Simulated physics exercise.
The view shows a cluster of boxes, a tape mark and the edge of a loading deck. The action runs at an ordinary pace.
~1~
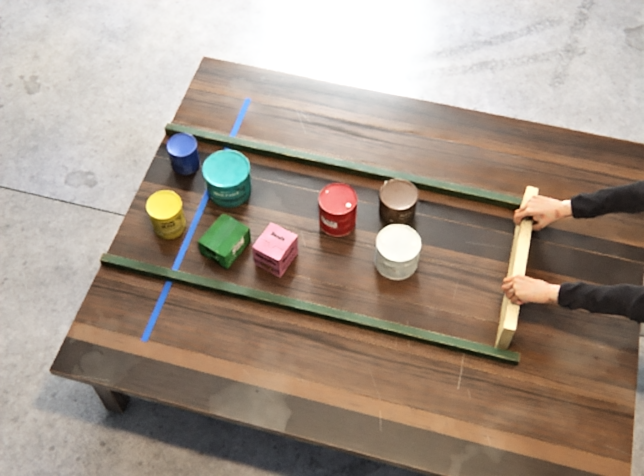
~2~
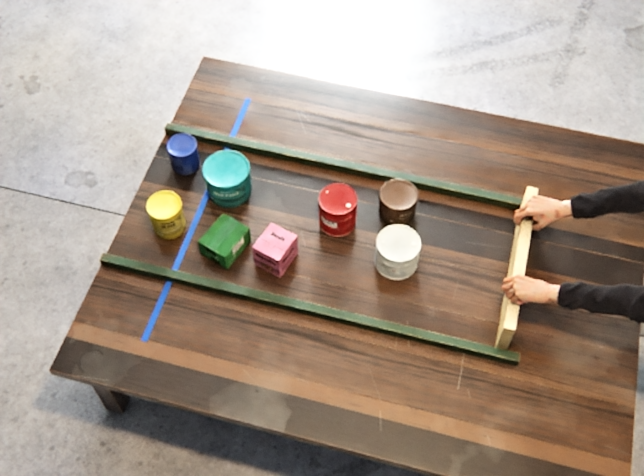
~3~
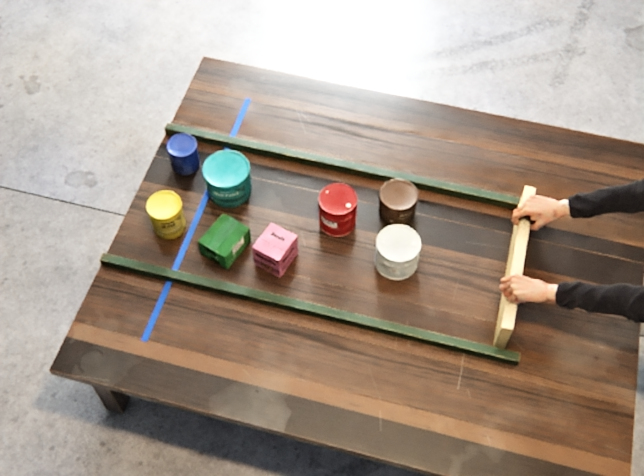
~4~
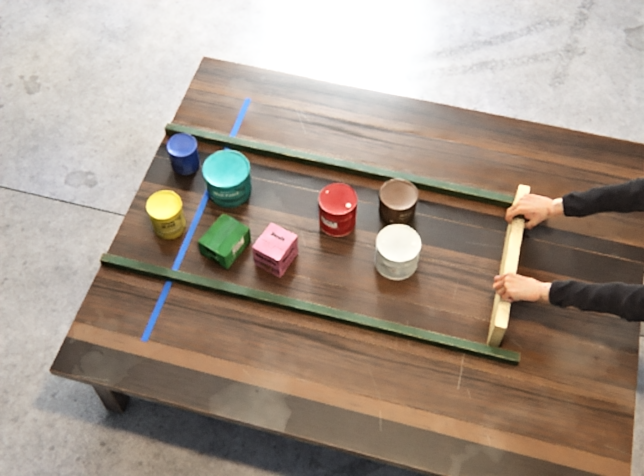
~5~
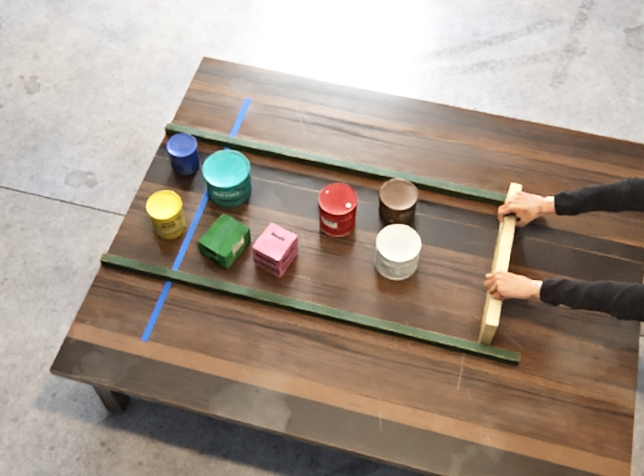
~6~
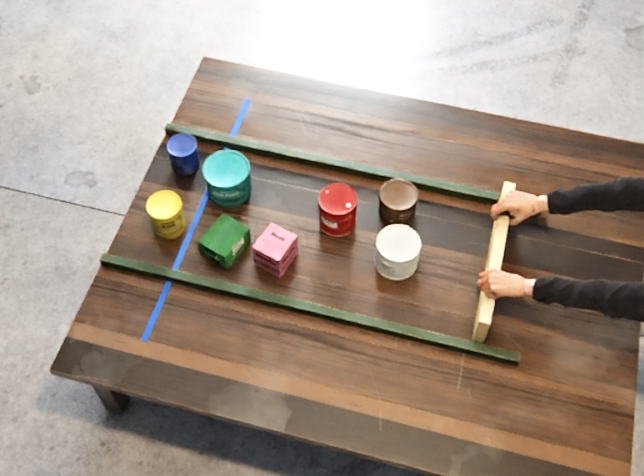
Wooden plank gripped by two hands sliding slightly left between green rails on a dark table, colourful cans and boxes staying still.
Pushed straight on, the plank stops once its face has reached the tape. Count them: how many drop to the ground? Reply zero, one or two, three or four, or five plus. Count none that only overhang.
One or two.
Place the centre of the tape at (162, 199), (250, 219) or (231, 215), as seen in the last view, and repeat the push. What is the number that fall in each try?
In that order 4, 0 and 0.
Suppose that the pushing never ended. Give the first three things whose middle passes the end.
Order, earliest first: The blue pail, then the yellow pail, then the turquoise pail.
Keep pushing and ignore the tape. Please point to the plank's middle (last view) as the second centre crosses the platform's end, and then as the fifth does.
I'd put it close to (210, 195) and later close to (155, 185).
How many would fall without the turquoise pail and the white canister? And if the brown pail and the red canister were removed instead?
You'd count 1 the first time and 1 the second time.
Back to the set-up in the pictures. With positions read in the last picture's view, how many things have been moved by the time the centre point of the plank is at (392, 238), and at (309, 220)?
At the first spot 2, then 4.
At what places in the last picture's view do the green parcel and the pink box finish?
You'll see the green parcel at (136, 236), with the pink box at (167, 238).
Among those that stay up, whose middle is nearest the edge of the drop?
The turquoise pail, it is.
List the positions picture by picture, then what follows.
Blue pail (184, 155); yellow pail (167, 216); turquoise pail (228, 179); plank (517, 267); tape (201, 208), in the first frame.
Yellow pail (167, 216); brown pail (398, 202), in the second frame.
Turquoise pail (228, 179); pink box (276, 250), in the third frame.
Blue pail (184, 155); white canister (397, 252), in the fourth frame.
Yellow pail (167, 216); plank (500, 263), in the fifth frame.
Blue pail (184, 155); yellow pail (167, 216); turquoise pail (228, 179); plank (494, 261); tape (201, 208), in the sixth frame.
Early on, none off yet; blue pail at rest near (184, 155); yellow pail at rest near (167, 216); turquoise pail at rest near (228, 179).
Finally, the number that fall off is one or two; lost, yellow pail and blue pail.
